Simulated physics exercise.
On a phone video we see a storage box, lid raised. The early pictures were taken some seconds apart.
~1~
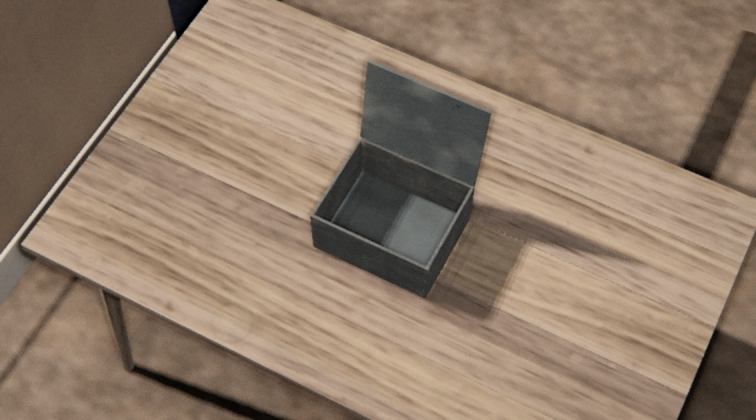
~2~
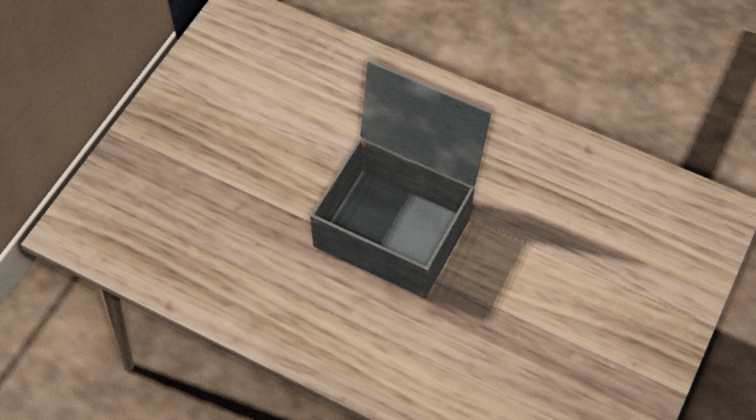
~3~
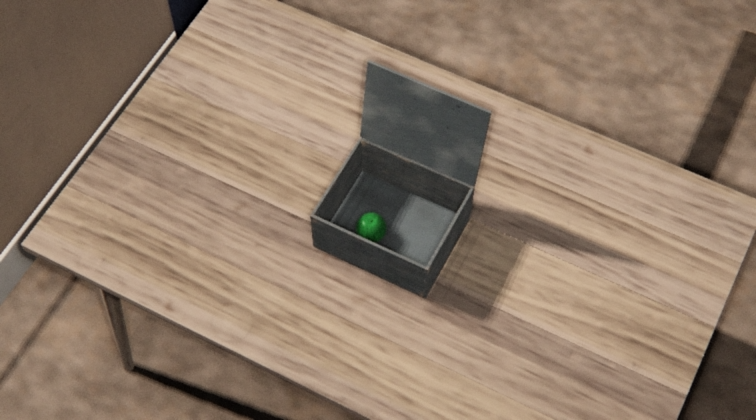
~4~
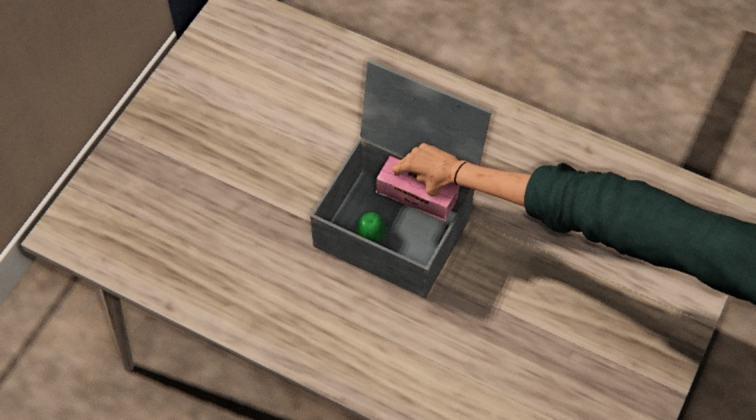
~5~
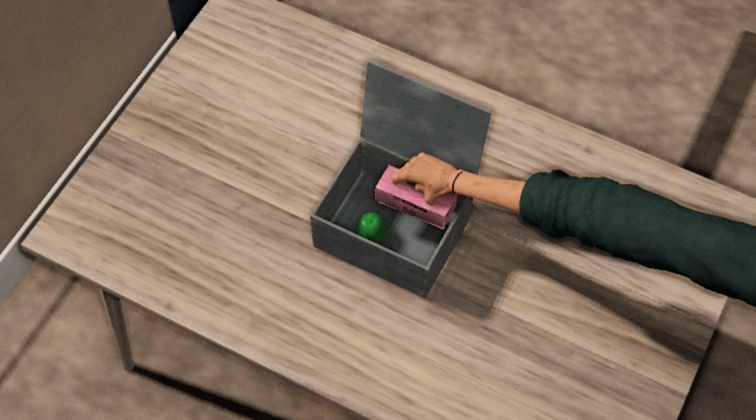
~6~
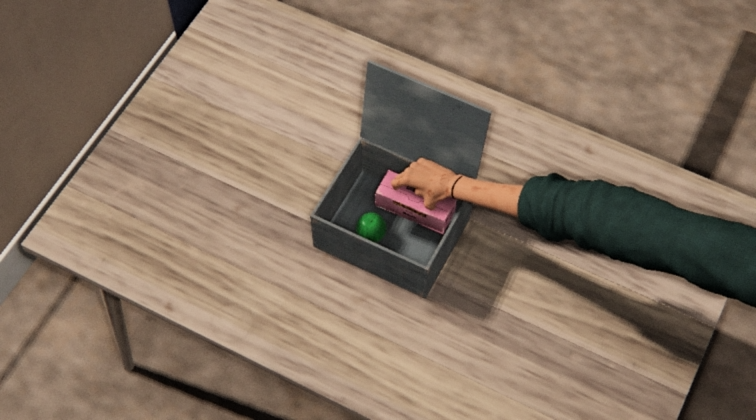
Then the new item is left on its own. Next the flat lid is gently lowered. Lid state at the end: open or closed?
No gap.
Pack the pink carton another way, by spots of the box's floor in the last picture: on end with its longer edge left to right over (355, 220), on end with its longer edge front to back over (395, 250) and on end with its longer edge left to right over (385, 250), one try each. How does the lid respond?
The first time it goes down completely, the next time it is kept open, and the last time it goes down completely.
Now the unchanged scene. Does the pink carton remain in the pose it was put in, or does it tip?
Well, it stays just as set.
Then, 0.70 s past the last view, pink carton displaced a little near (415, 218).
Then, 1.50 s past the last view, lid 70° above the rim; pink carton displaced a little near (415, 218).
Then, 1.80 s past the last view, lid 33° above the rim; pink carton displaced a little near (415, 218).
Then, 2.00 s past the last view, lid shut; pink carton displaced a little near (415, 218).
Finally, lid shut; moved from the start, pink carton; green apple still in place. Final places as the last picture's camera would see them, pink carton near (415, 218).
